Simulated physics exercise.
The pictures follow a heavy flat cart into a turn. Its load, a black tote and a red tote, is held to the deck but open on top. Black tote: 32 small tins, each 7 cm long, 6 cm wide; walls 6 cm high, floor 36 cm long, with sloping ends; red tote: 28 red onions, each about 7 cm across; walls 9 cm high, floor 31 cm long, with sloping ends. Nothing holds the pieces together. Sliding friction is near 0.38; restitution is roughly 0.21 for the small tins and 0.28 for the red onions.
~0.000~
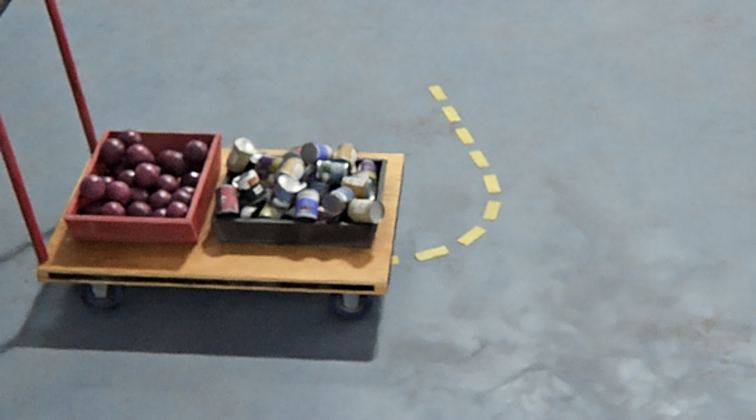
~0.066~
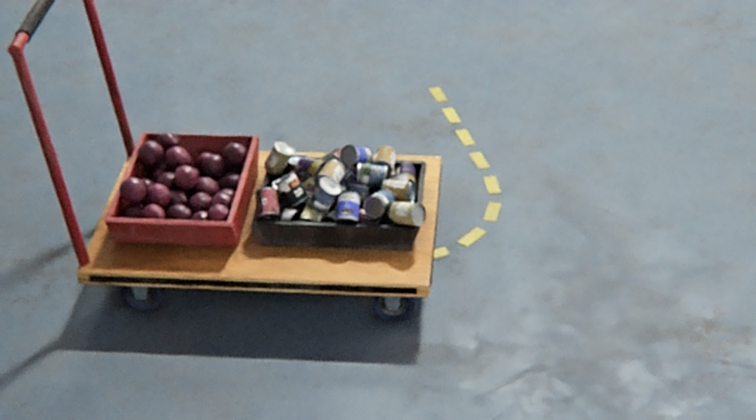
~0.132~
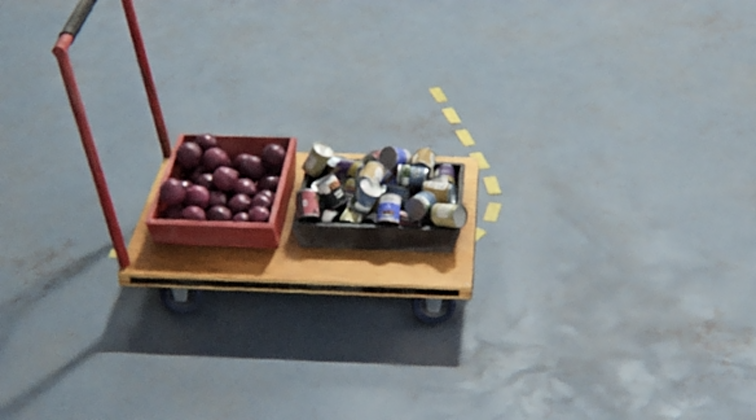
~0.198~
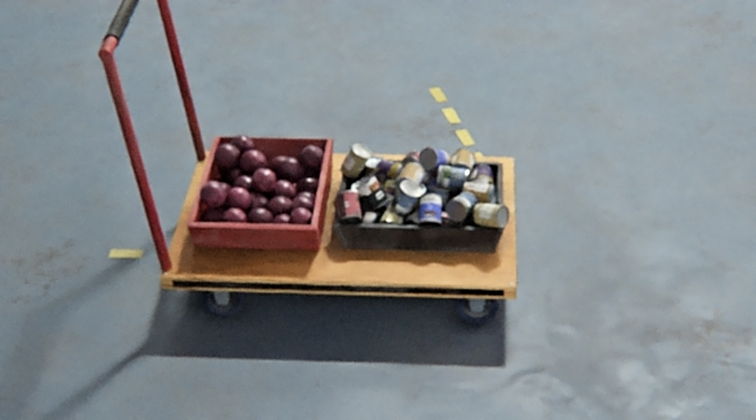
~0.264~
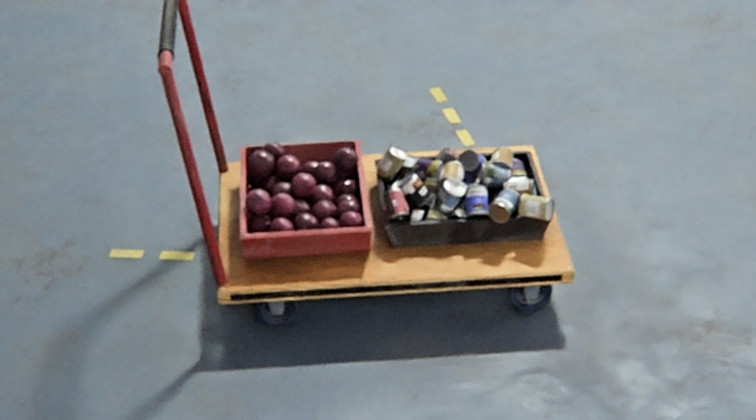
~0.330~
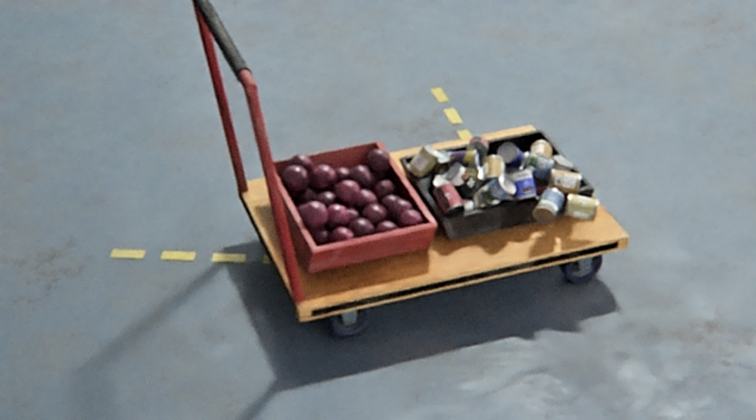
At the start, a flat cart with a red tote of dark red onions and a black tote of small tins rolls right across a grey floor, over a curved dashed yellow line. Then its front swings toward the viewer as it keeps rolling, and a couple of tins slip over the black tote's rim.
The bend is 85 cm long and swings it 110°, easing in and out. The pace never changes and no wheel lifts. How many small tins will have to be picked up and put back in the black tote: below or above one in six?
The black tote loses over a sixth of its small tins.
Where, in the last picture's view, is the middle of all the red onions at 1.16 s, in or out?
At about (450, 29).
After 0.44 s, 6 of 32 out of the black tote and 0 of 28 out of the red tote.
After 0.54 s, 11 of 32 out of the black tote and 0 of 28 out of the red tote.
After 0.71 s, 12 of 32 out of the black tote and 1 of 28 out of the red tote.
When it is over (at 1.16 s), 13 of 32 out of the black tote and 2 of 28 out of the red tote. Asked share, 13 of 32, 41 per cent.
